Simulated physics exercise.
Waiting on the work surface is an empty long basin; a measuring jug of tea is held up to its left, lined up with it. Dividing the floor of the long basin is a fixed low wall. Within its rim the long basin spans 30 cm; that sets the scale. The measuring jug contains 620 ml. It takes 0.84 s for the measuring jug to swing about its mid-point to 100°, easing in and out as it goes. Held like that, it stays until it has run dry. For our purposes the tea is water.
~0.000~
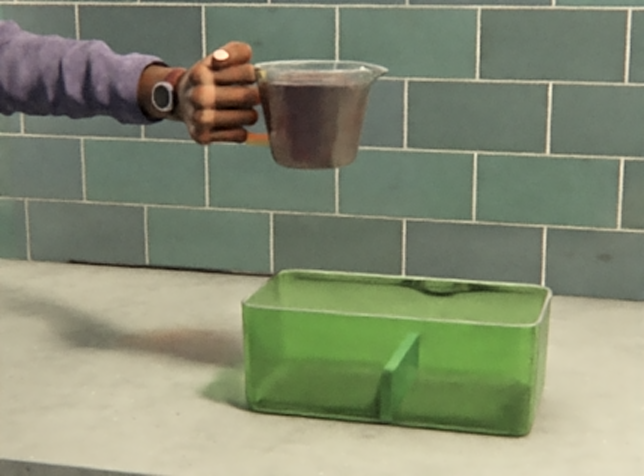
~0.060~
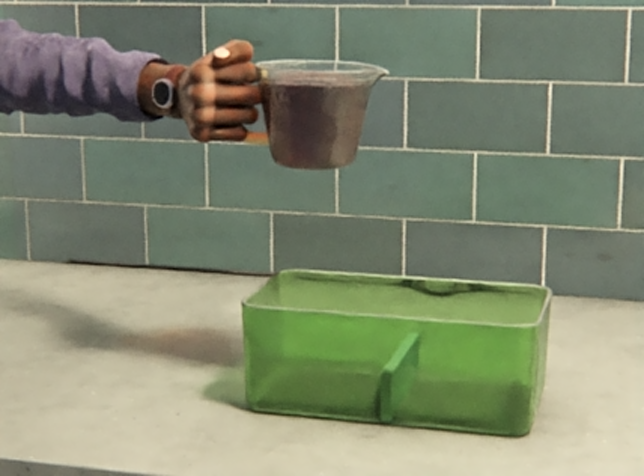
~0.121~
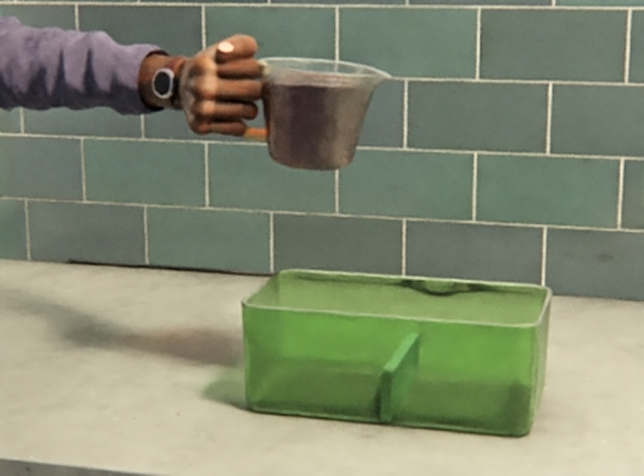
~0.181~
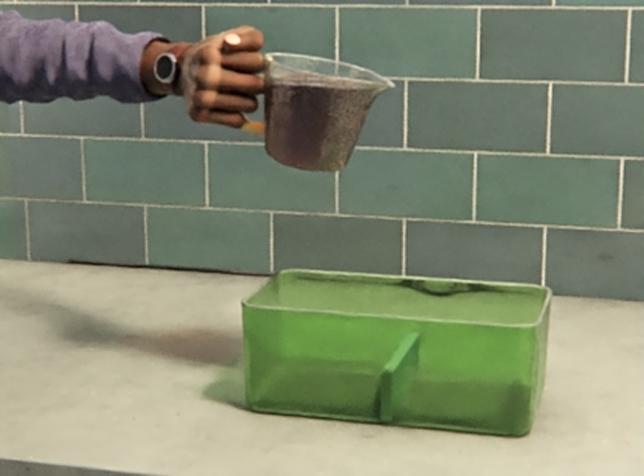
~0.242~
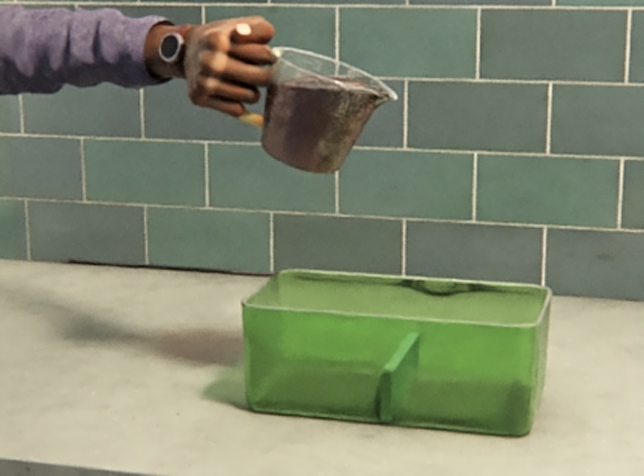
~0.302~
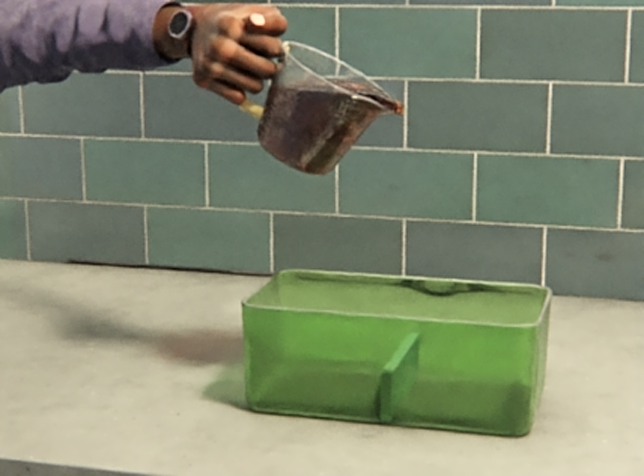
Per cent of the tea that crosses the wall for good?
92 per cent.
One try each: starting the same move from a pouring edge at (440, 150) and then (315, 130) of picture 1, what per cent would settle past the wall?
The first try gives 95 percent and the second 5 percent.
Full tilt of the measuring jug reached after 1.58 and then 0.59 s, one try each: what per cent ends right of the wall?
90 and 85 %.
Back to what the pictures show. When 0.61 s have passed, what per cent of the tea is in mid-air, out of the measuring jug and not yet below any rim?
34 %.
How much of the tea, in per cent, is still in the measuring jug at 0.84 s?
Close to 7 in a hundred.
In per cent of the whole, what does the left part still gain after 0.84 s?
Roughly 4 per cent.
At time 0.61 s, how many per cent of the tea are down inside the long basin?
About 20 per cent.
Then, 0.61 s in, the tilt is 83° and 46 per cent is still to pour, 0 is left of the wall and 20 right of it.
Then, 0.84 s in, the tilt is 100° and 7 per cent is still to pour, 2 is left of the wall and 75 right of it.
Then, 1.08 s in, the tilt is 100° and 0 per cent is still to pour, 5 is left of the wall and 91 right of it.
Then, 1.34 s in, the tilt is 100° and 0 per cent is still to pour, 5 is left of the wall and 92 right of it.
Finally, 5 per cent lies left of the wall, 92 right of it and 3 outside.
